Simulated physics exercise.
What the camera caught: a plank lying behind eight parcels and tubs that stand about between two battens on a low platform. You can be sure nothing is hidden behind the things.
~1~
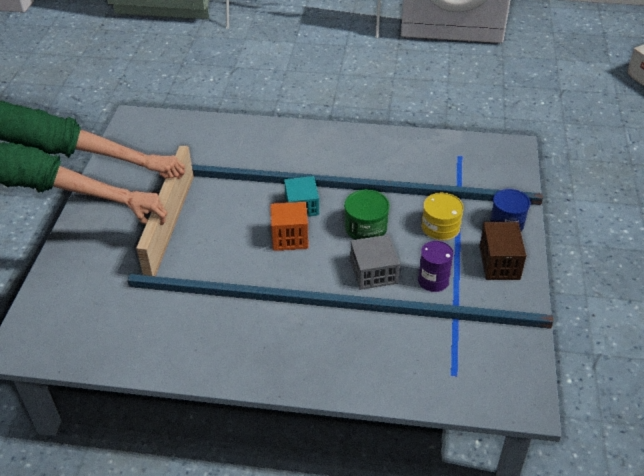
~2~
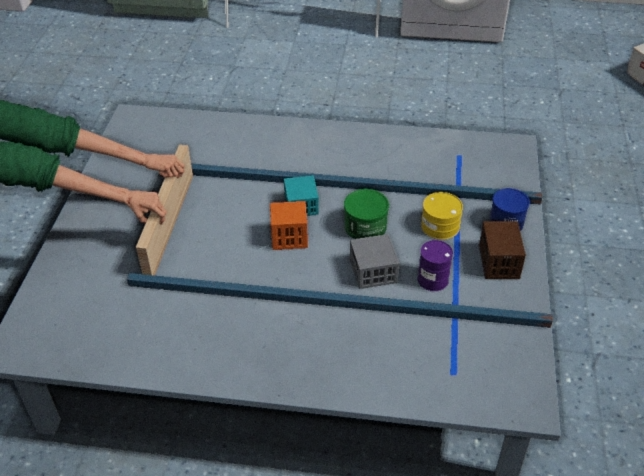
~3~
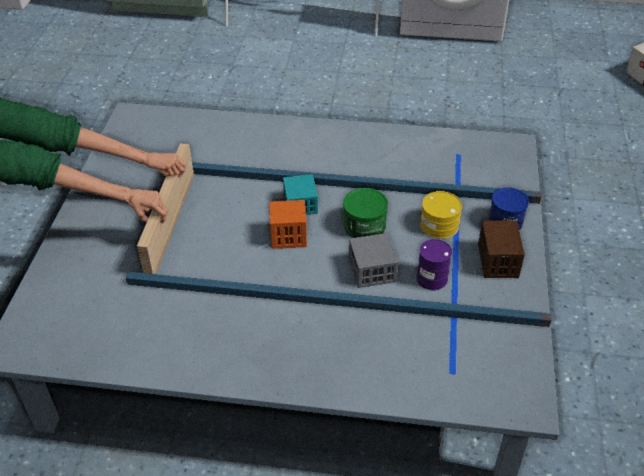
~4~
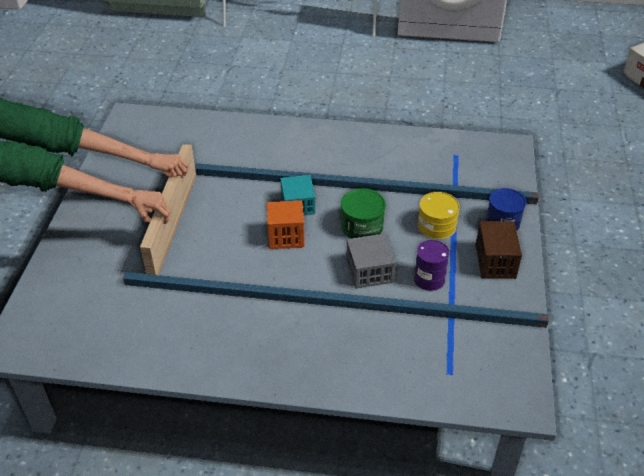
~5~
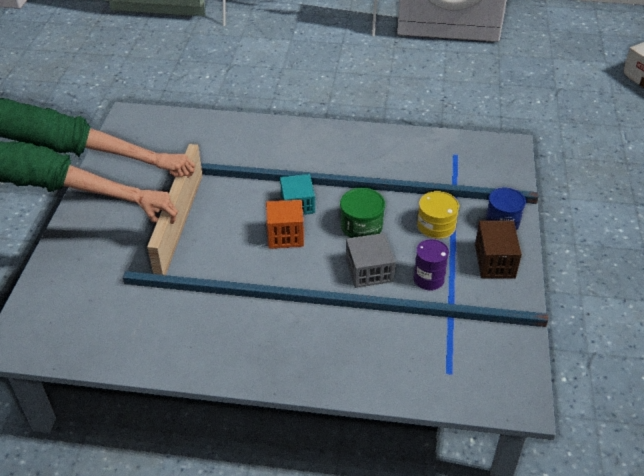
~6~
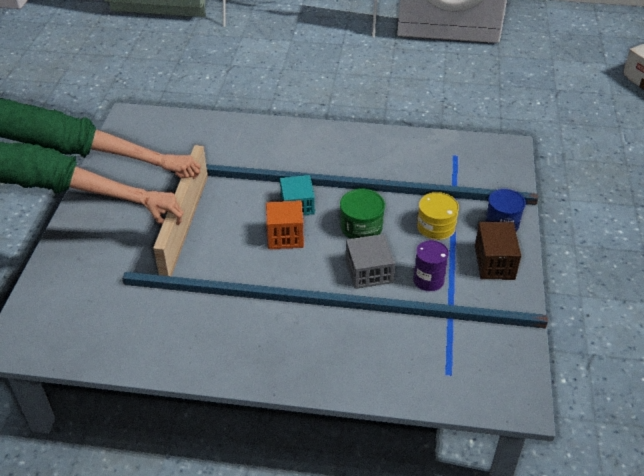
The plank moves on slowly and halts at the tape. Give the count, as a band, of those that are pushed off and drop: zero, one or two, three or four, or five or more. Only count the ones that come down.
Those that drop number one or two.
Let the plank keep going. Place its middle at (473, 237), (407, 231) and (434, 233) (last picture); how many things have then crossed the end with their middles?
First 3, next 0, last 1.
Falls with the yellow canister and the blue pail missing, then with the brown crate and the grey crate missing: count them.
Counts - first: 0; second: 1.
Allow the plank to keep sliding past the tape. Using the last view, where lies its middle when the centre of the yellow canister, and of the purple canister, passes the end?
The middle sits near (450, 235) for the first and near (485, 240) for the other.
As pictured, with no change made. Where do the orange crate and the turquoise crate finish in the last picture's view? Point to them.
They end up close to (472, 245) and (470, 214).
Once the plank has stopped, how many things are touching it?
It ends up touching 3.
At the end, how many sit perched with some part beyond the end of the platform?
That would be 2.
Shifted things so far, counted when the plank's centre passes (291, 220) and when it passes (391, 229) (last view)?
Note: First position 2; second position 7.
A little later, none off yet; blue pail at rest near (505, 212); brown crate at rest near (497, 251); yellow canister at rest near (438, 216).
Next, none off yet; blue pail at rest near (505, 212); brown crate at rest near (497, 251); yellow canister shifted a little near (456, 216).
When it is over, the number that fall off is one or two; down, blue pail.
